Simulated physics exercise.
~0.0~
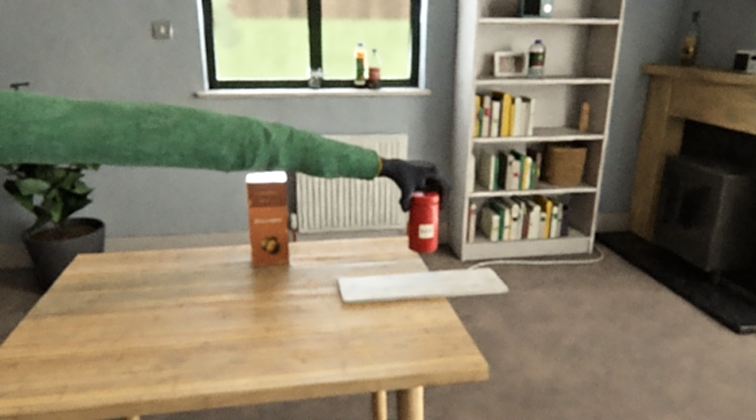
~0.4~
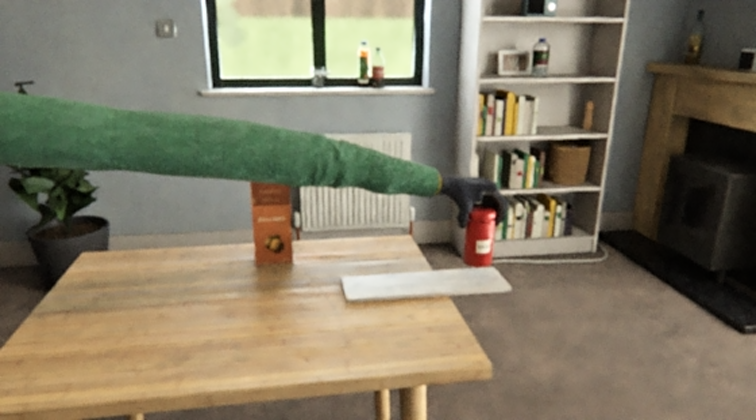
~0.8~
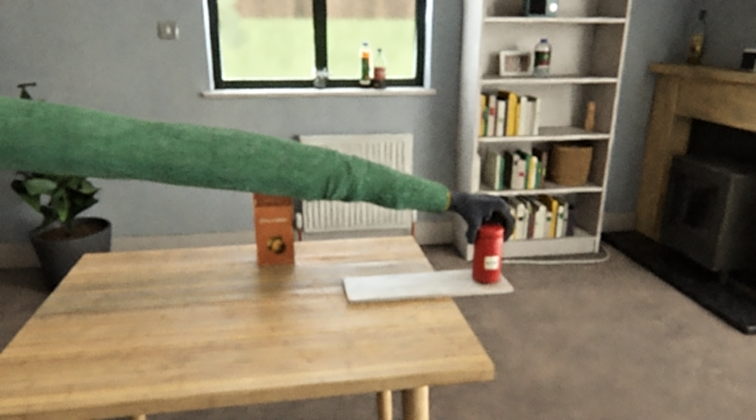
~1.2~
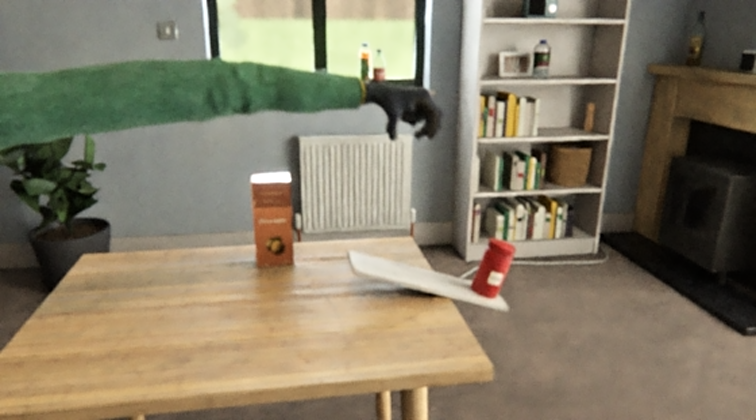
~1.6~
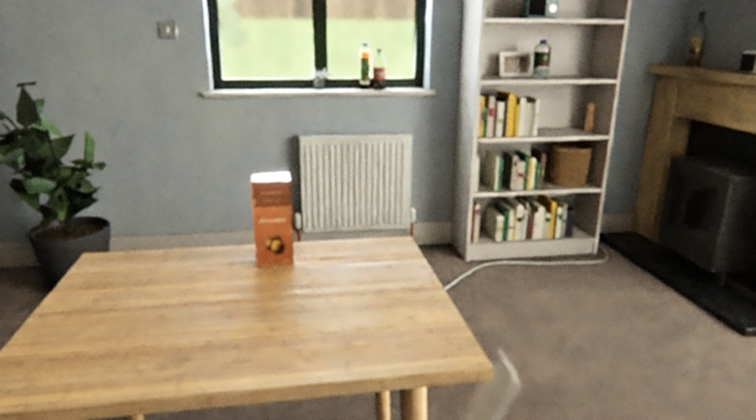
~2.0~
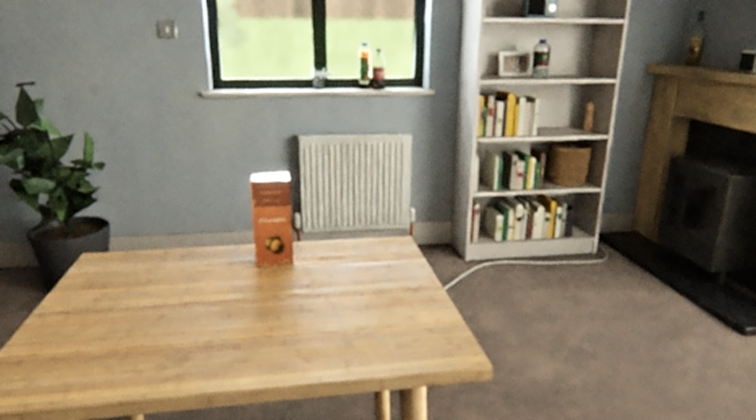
A green-sleeved, gloved arm setting a red jar on a white plank's overhanging end, the plank tipping and both dropping from view.
